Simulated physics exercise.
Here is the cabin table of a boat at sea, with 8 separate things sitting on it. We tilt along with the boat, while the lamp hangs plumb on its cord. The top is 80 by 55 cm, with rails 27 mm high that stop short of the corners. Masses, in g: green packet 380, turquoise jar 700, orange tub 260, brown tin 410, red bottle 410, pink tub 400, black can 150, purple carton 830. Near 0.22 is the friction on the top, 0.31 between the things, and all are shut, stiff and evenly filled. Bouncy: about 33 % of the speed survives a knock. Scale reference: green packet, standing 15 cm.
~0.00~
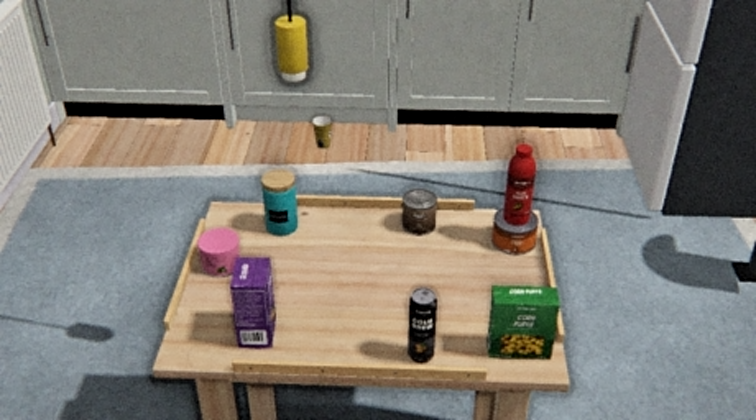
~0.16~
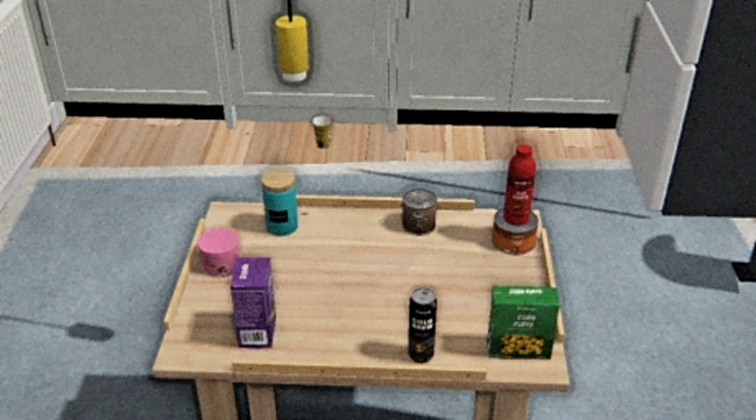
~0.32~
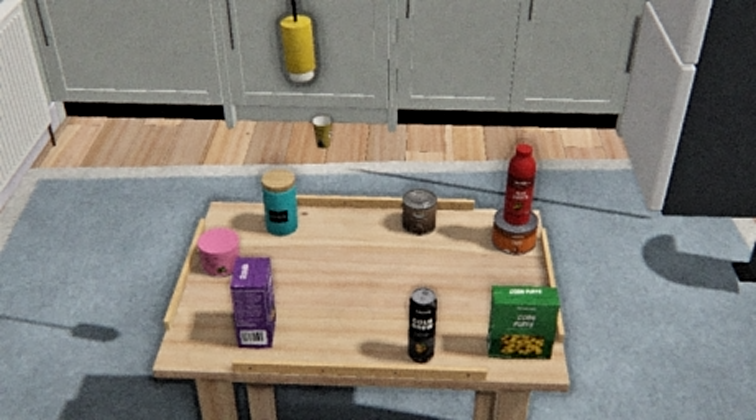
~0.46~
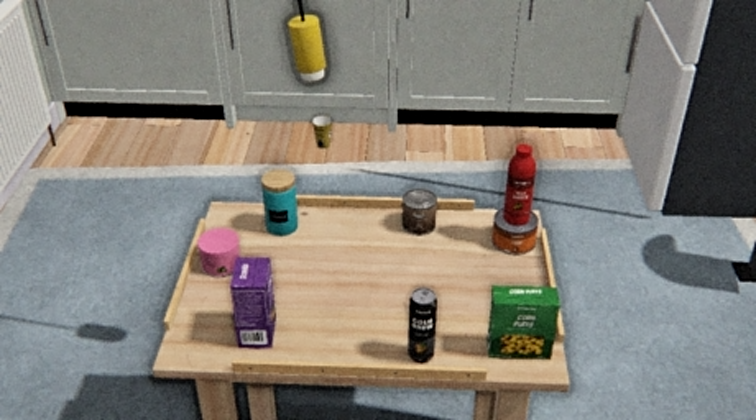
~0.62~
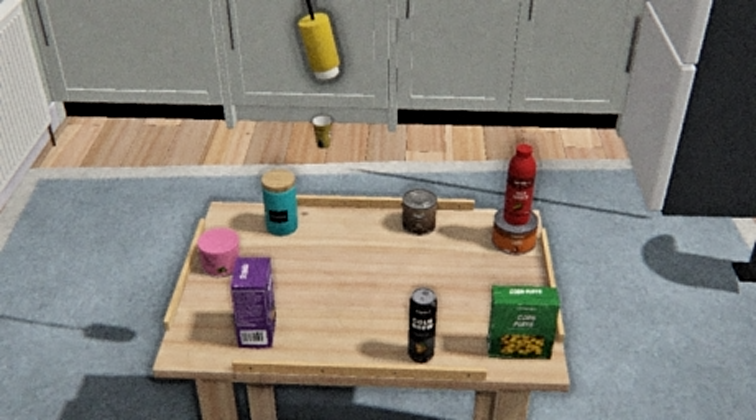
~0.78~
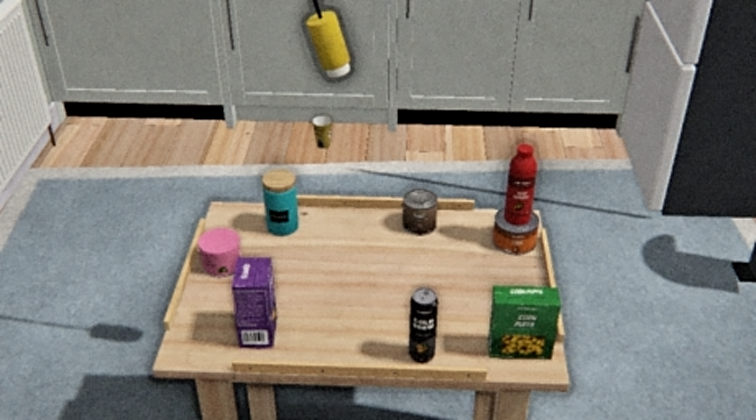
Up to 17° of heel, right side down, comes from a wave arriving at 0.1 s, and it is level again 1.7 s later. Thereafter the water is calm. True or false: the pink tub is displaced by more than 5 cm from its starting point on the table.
True.
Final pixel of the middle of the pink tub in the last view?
Close to (284, 254).
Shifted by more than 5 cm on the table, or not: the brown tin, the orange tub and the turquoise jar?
First, the brown tin is moved away; second, the orange tub stays in its position; third, the turquoise jar is moved away.
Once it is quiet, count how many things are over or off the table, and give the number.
1.
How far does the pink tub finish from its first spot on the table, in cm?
Roughly 14 cm.
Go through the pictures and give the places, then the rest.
Boat level; pink tub (220, 253); green packet (522, 324), in the first picture.
Boat level; orange tub (515, 230); brown tin (419, 212), in the second picture.
Floor tilted 3°, right side down; red bottle (520, 184); black can (422, 327), in the third picture.
Floor tilted 6°, right side down; purple carton (254, 303); green packet (522, 323), in the fourth picture.
Floor tilted 11°, right side down; turquoise jar (280, 203); orange tub (515, 230), in the fifth picture.
Floor tilted 15°, right side down; pink tub (220, 253); brown tin (420, 212), in the sixth picture.
Around 1.28 s, floor tilted 11°, right side down; pink tub shifted 9 cm near (260, 254); purple carton shifted 11 cm; black can shifted 10 cm.
Around 1.68 s, floor tilted 1°, right side down; red bottle now off the table; pink tub shifted 14 cm near (284, 255); purple carton shifted 17 cm.
Finally (2.3 s), off the table, red bottle; not toppled but over 5 cm from the start, turquoise jar, brown tin, pink tub, black can and purple carton; the other 2 still in place (within 5 cm). Final places as that camera would see them, pink tub near (284, 255).
